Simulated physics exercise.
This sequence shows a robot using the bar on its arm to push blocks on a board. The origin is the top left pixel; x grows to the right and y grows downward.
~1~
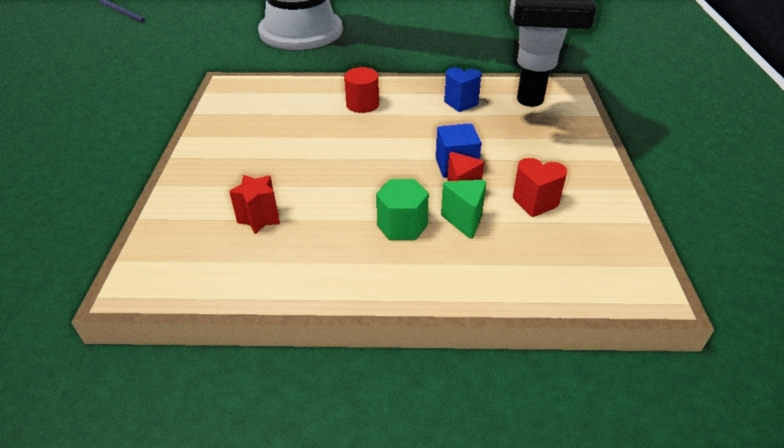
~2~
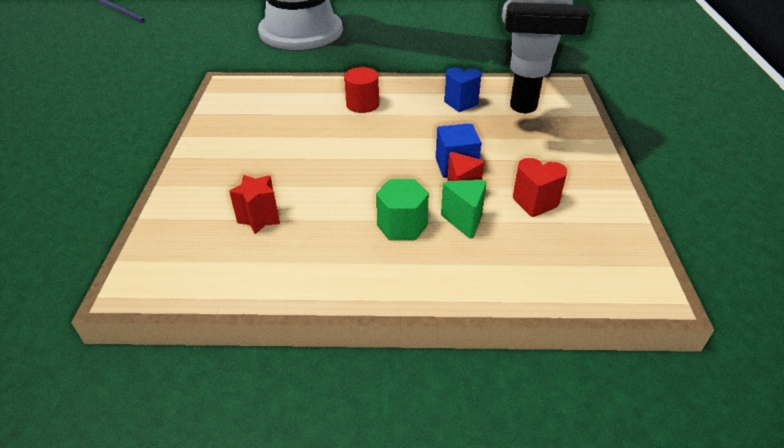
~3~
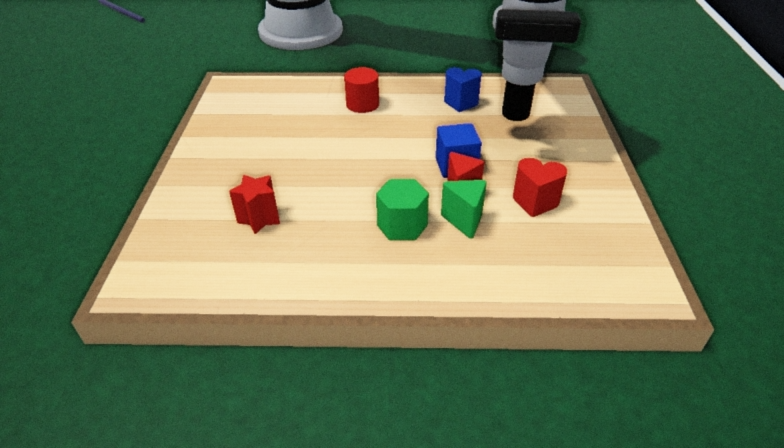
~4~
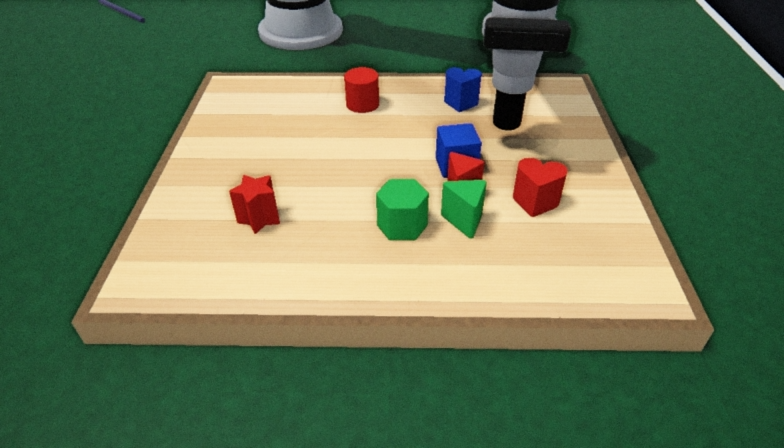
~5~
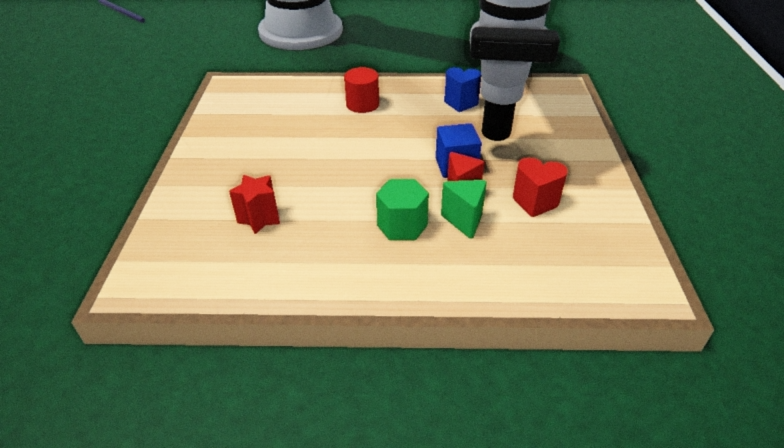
A robot arm's black tip moves slightly down and left above the board of still blocks.
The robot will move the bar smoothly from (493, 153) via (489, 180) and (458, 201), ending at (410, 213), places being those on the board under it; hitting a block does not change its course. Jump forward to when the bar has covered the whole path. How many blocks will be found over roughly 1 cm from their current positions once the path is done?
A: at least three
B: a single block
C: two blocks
Option C.
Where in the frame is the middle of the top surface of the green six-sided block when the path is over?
The middle of its upper face will lie at (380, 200).
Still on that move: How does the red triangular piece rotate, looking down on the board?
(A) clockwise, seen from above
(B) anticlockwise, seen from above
A
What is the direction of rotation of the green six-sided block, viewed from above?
Turns anticlockwise.
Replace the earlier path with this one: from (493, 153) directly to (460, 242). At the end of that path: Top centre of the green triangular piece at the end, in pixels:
Its top centre is at about (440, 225).
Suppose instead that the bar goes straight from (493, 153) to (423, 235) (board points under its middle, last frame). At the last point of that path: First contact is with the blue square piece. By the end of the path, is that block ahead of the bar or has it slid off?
The bar loses it on the way.
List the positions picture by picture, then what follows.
In the first frame, bar tip (530, 101); block tops, green six-sided block (403, 192); blue square piece (459, 134); red triangular piece (464, 162); green triangular piece (468, 189).
In the second frame, bar (523, 108); blocks unchanged.
In the third frame, bar (515, 115); blocks unchanged.
In the fourth frame, bar (506, 124); blocks unchanged.
In the fifth frame, bar (496, 134); green six-sided block (403, 192); blue square piece (459, 134); red triangular piece (464, 162); green triangular piece (468, 189).
The first path, step by step. One third of the way, bar (491, 162); blue square piece (457, 135), turned 15° clockwise.
Two thirds of the way, bar (458, 183); blue square piece (457, 135), turned 15° clockwise; red triangular piece (430, 171), turned 55° clockwise.
At the end, bar (411, 194); green six-sided block (380, 200), turned 45° anticlockwise; blue square piece (457, 135), turned 15° clockwise; red triangular piece (383, 172), turned 75° clockwise; green triangular piece in place.
